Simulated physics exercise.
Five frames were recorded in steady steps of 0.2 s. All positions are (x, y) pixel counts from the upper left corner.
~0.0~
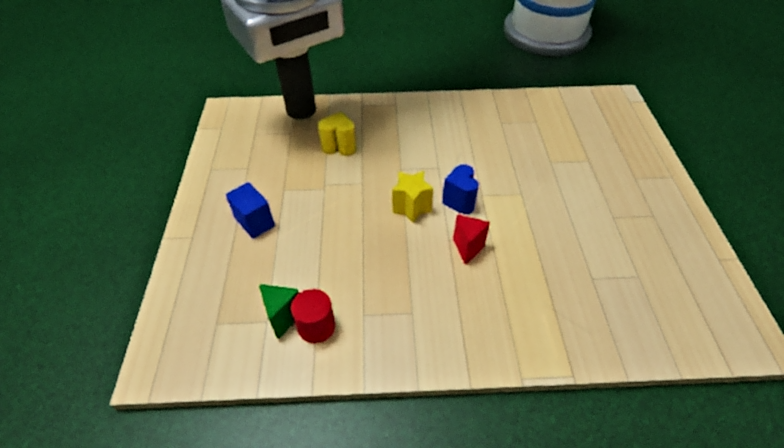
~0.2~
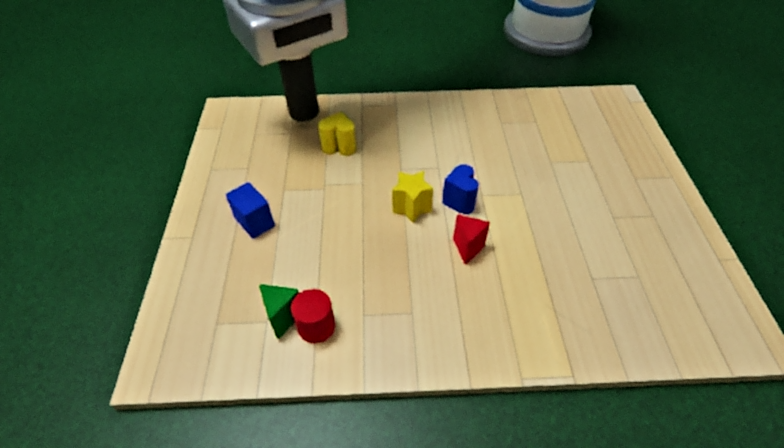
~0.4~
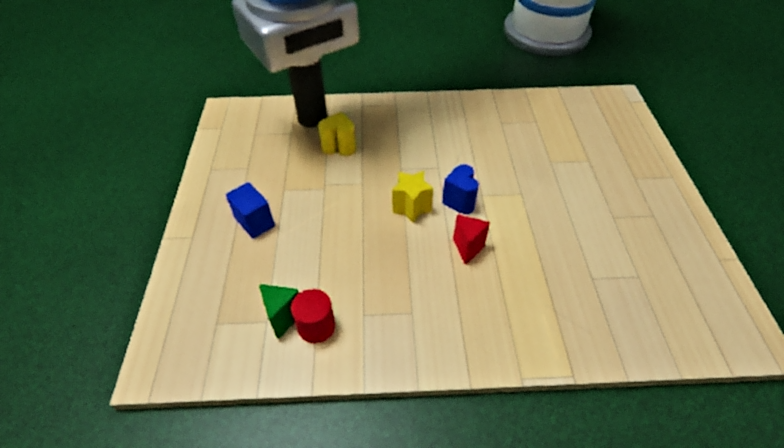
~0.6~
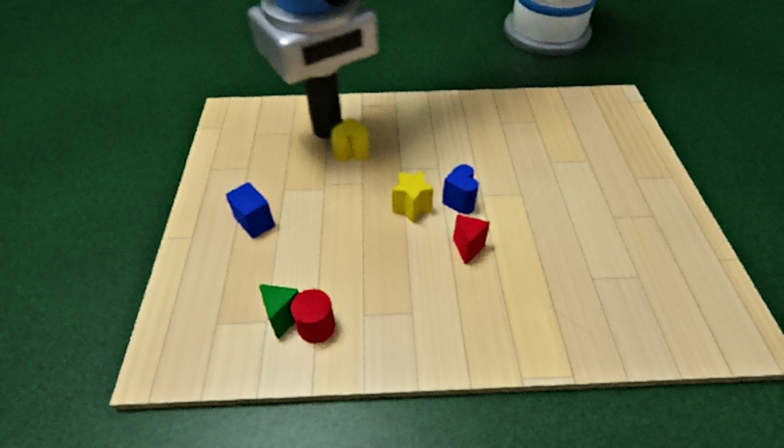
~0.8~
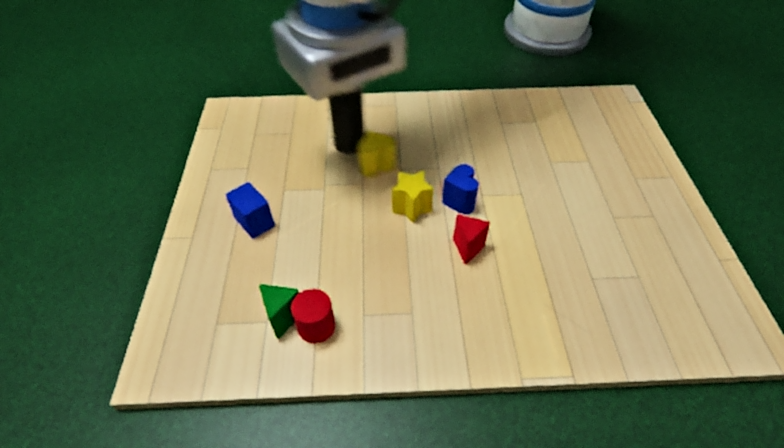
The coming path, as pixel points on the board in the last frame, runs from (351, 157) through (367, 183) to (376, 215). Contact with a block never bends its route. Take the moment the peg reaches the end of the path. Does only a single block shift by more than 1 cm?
I'd say yes.
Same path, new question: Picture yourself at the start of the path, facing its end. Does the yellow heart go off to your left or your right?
Answer: Leftward.
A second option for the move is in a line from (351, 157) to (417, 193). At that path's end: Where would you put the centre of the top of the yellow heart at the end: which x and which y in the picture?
Put as a pixel place, it's (451, 169).
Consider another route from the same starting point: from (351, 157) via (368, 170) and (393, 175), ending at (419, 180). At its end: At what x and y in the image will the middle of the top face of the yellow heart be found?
The point I'd pick in the picture is (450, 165).
The first path, step by step. Halfway along, peg at (366, 171); yellow heart at (396, 154), turned 40° anticlockwise.
At the end, peg at (376, 202); yellow heart at (396, 155), turned 45° anticlockwise; yellow star-shaped block in place.
